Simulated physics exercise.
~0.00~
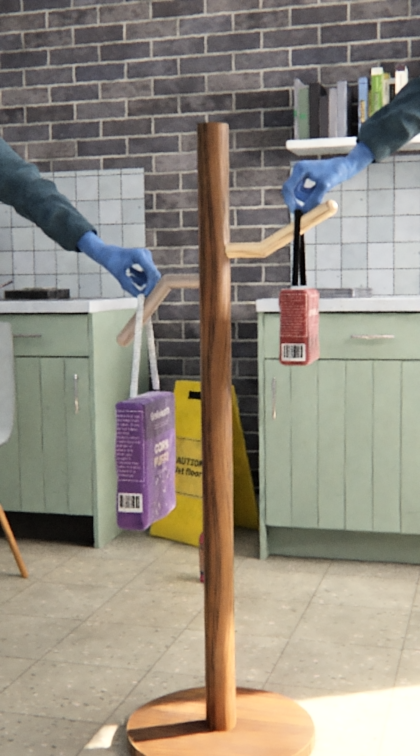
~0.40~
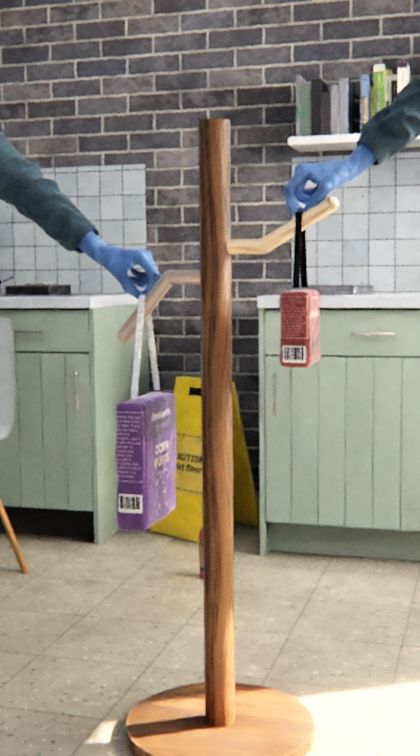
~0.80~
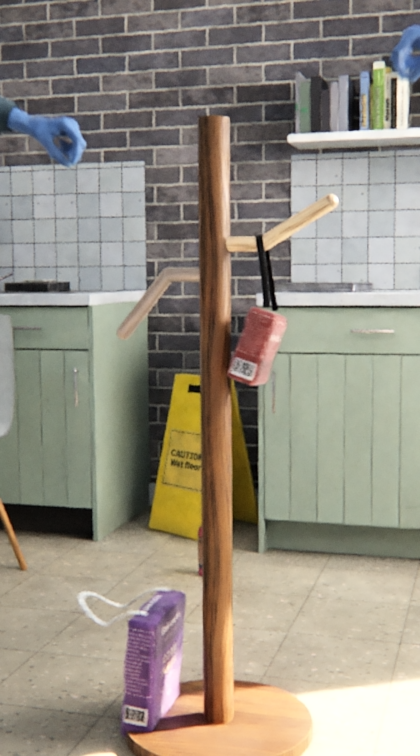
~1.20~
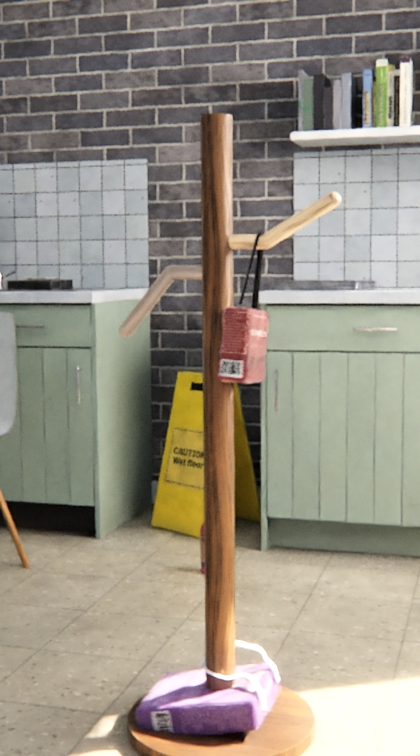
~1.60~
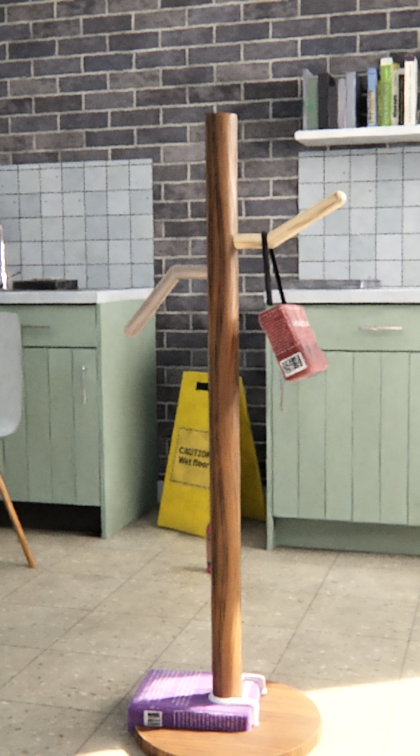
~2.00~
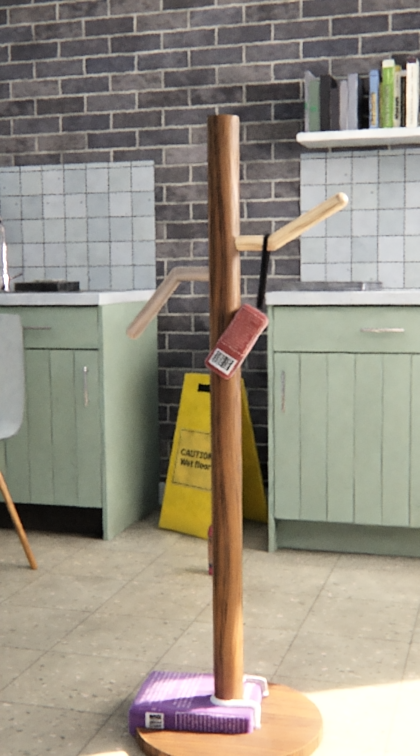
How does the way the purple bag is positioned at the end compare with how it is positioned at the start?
At the start the purple bag is upright, hanging by its loop from a gloved hand. At the end it lies on its side at the foot of the post.
At first, two blue-gloved hands hold a purple bag and a red pouch by their loops beside the pegs of a wooden post, in a kitchen with green cabinets. The hands lower them slightly, then let go and draw back. The purple bag drops to the foot of the post, while the red pouch catches on the right peg and swings. The purple bag tips onto its side and settles on the round base. At the end, the red pouch still hangs tilted from its peg, with the purple bag lying below.
